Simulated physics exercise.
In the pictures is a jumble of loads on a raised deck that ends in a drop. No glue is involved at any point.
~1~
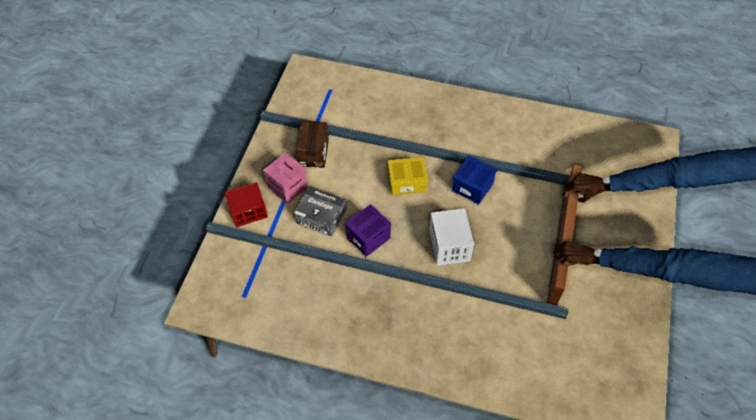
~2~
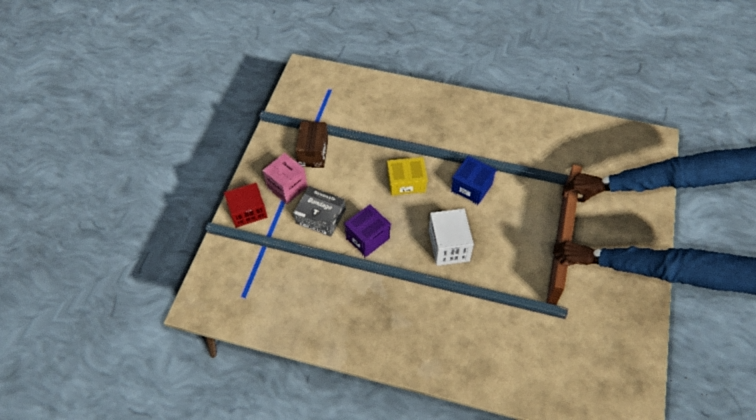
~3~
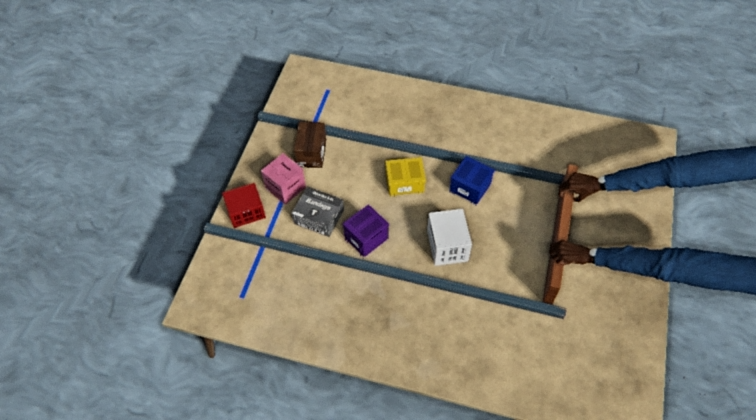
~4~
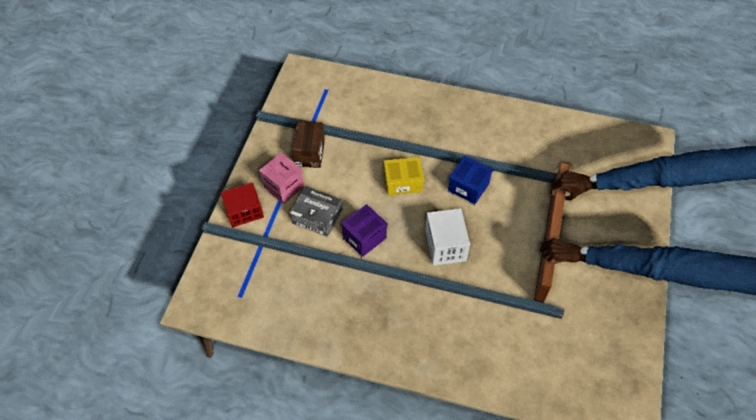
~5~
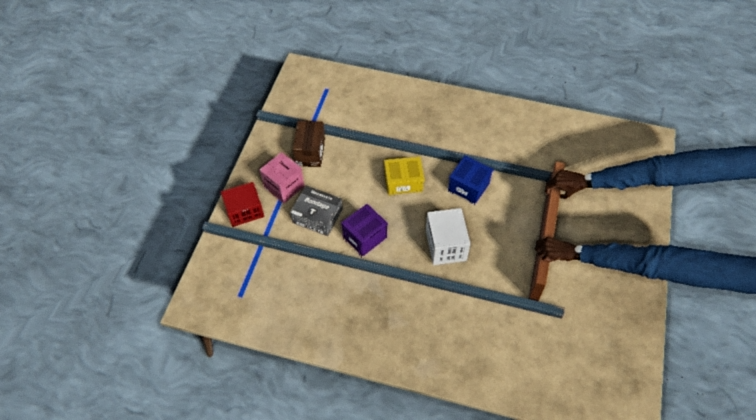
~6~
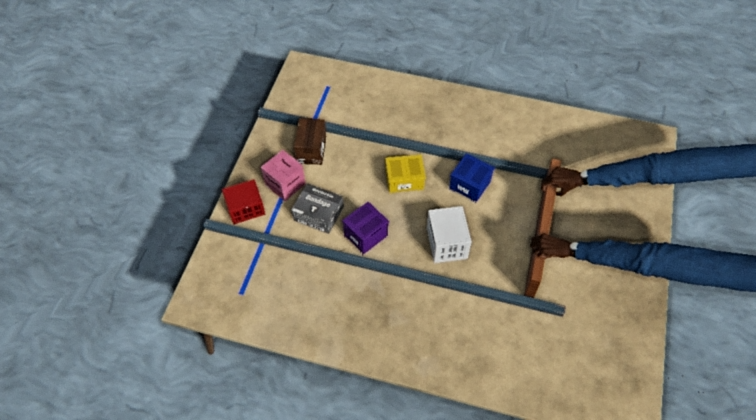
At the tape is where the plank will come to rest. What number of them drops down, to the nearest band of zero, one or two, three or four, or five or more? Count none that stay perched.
I expect three or four to end up below.
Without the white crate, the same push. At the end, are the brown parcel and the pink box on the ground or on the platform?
The brown parcel is gone. The pink box is gone.
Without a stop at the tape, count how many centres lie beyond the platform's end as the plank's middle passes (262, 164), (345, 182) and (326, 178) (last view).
Counts per position: 6 / 0 / 0.
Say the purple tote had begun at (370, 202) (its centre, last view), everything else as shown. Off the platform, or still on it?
Then it holds on.
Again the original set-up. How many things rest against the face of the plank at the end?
The number is 2.
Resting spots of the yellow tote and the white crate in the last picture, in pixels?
The yellow tote comes to rest close to (253, 137), while the white crate rests close to (264, 187).
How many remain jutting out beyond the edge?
That comes to 2 of them.
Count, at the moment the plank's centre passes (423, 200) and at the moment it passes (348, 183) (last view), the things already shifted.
Answer - first 4, then 8.
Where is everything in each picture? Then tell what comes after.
The first frame shows red crate (247, 205); pink box (286, 179); brown parcel (313, 144); plank (565, 234); tape (291, 183).
The second frame shows pink box (286, 179); white crate (450, 237).
The third frame shows brown parcel (311, 145); grey box (318, 211).
The fourth frame shows red crate (243, 205); plank (552, 232).
The fifth frame shows pink box (283, 178); purple tote (365, 231).
The sixth frame shows red crate (244, 202); pink box (284, 176); brown parcel (311, 142); plank (543, 227); tape (289, 180).
Early on, none off yet; red crate at rest near (244, 202); pink box at rest near (284, 176); brown parcel at rest near (311, 142).
A while later, none off yet; red crate travelled a little near (226, 202); pink box travelled about its own width near (253, 154); brown parcel travelled about its own width near (272, 127).
Finally, the number that fall off is three or four; lost, grey box, brown parcel, pink box and red crate.
